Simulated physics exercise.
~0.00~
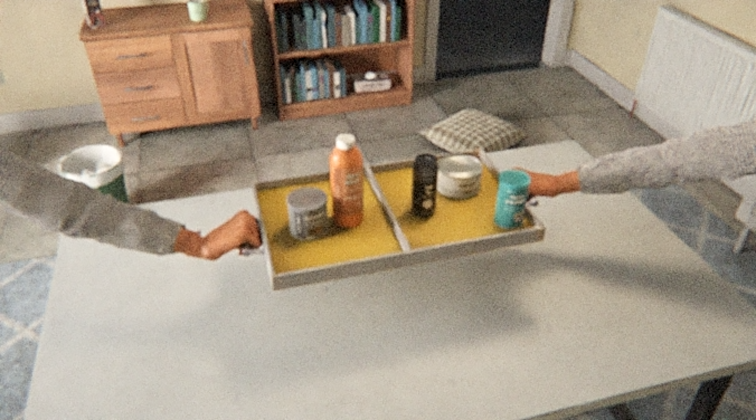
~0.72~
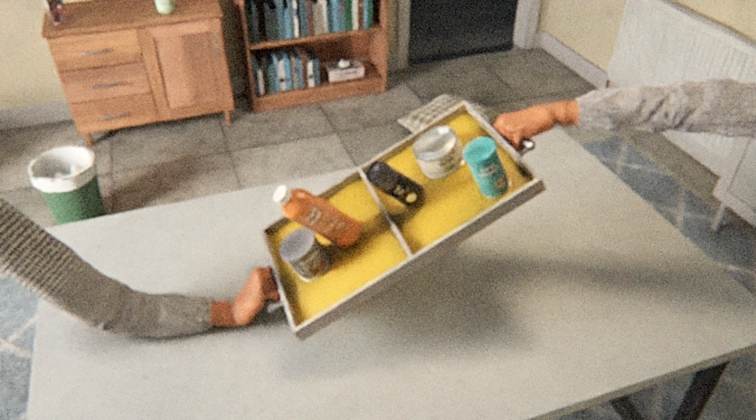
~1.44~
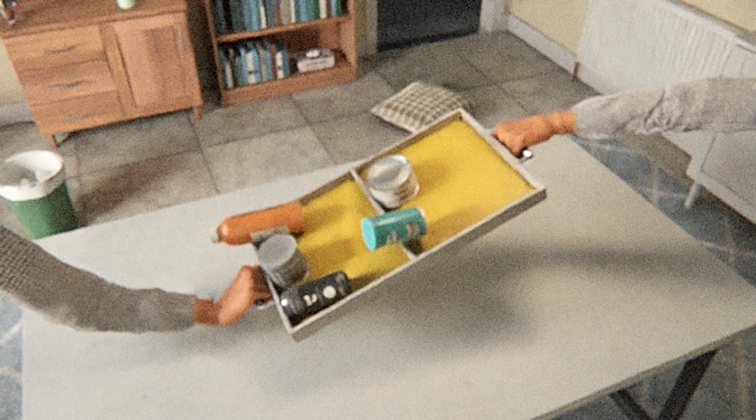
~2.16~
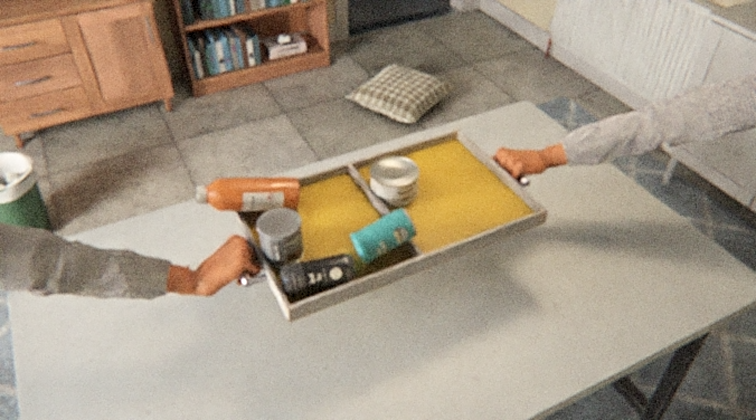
To begin with, two hands hold a yellow-lined tray over a pale table, with an orange bottle, a black can, a turquoise tin, a grey tin and a white tub resting on it. The hands tip the tray steeply, left edge down, and the bottle, can and turquoise tin lean over. The orange bottle and black can topple toward the lower end, while the turquoise tin falls and the white tub slides left to the cross bar. The hands then bring the tray back toward level. Finally, the three fallen items lie on their sides, with the grey tin and white tub still upright.
